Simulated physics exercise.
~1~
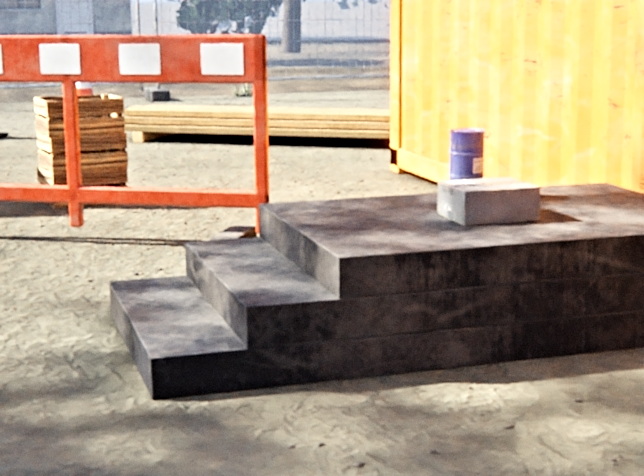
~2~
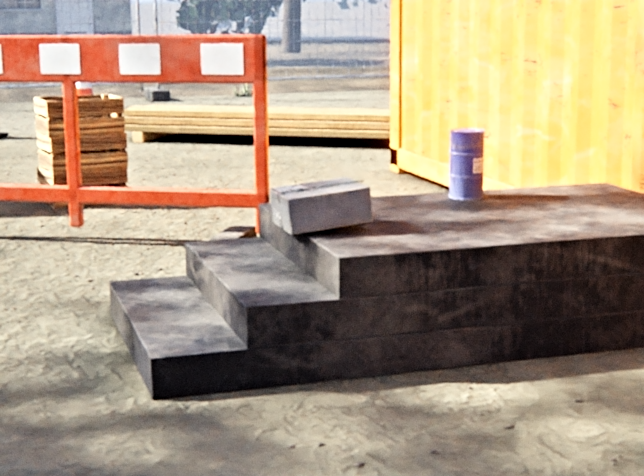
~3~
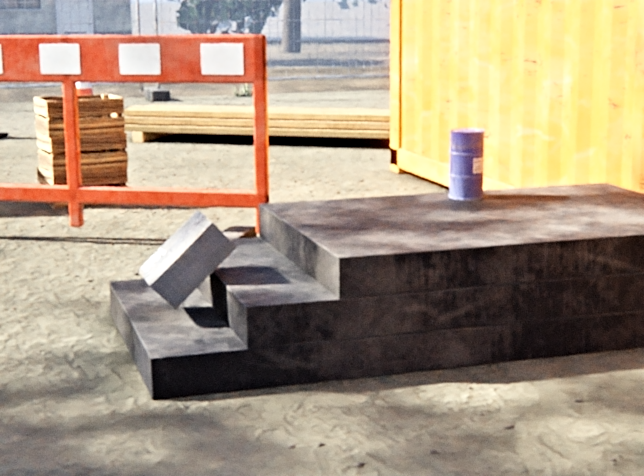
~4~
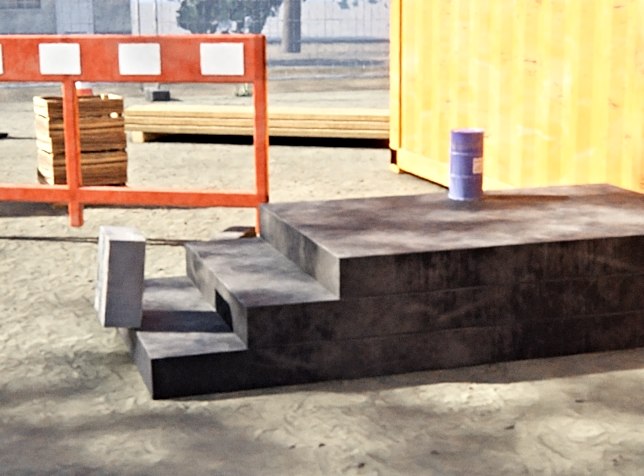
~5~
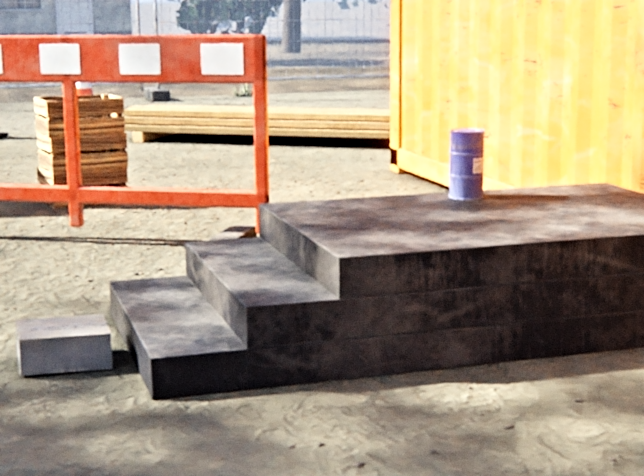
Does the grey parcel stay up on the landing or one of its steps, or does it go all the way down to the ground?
It goes all the way down. The grey parcel tumbles over the steps and ends up lying on the ground to the left of the lowest one.
